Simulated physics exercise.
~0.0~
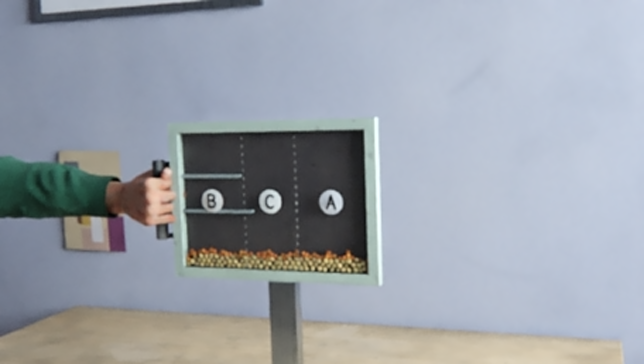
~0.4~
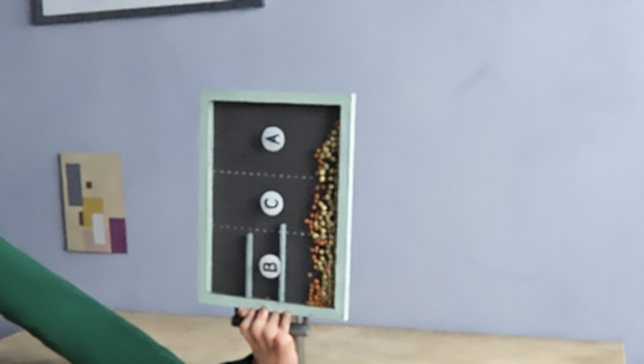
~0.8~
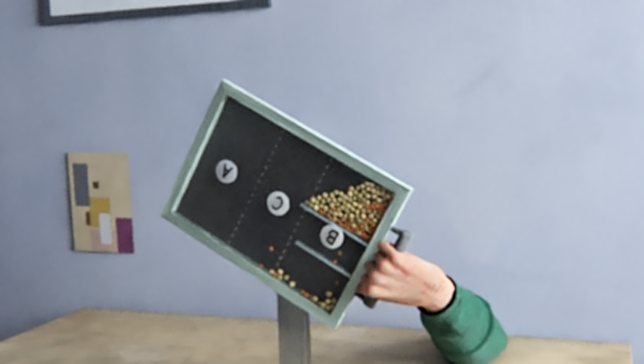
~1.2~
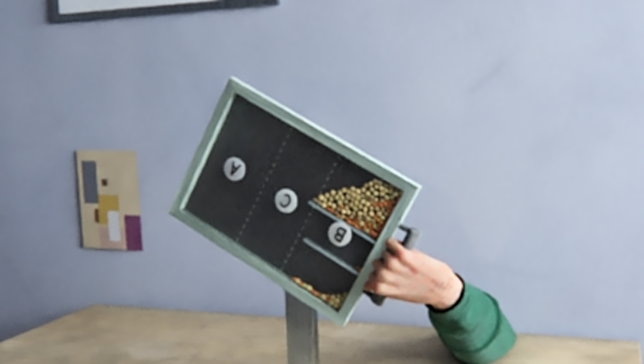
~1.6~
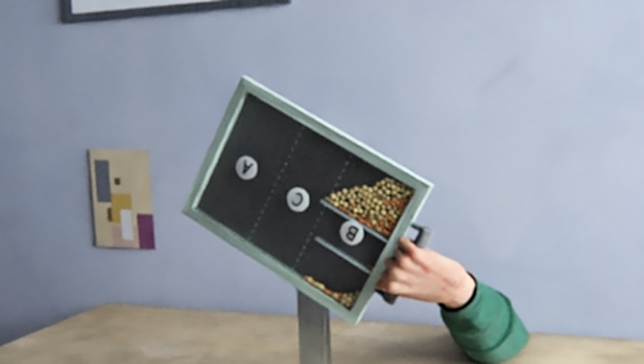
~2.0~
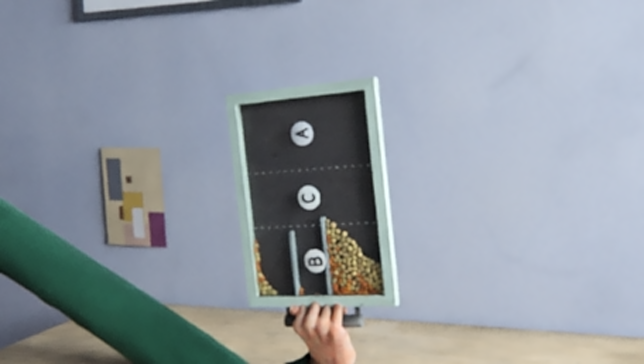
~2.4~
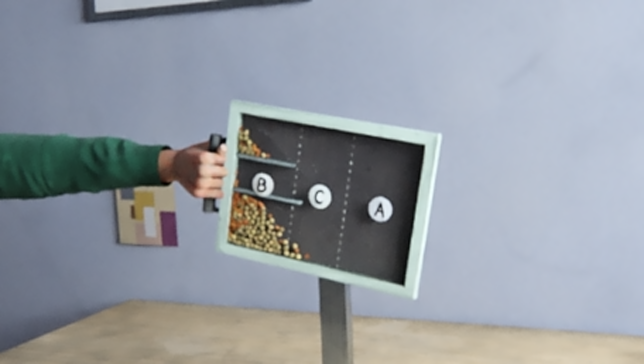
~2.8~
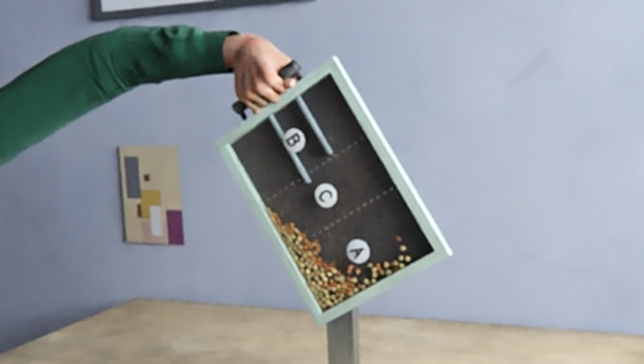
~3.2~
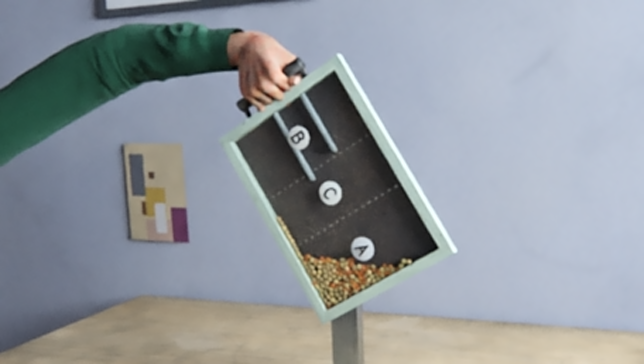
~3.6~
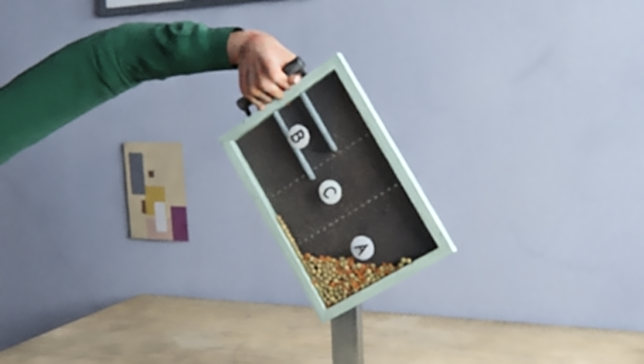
A shallow framed case of small golden and orange beans was cranked anticlockwise by a hand until they piled around the shelves in strip B, then swung back clockwise past level, spilling them down into strip A, where they settled.
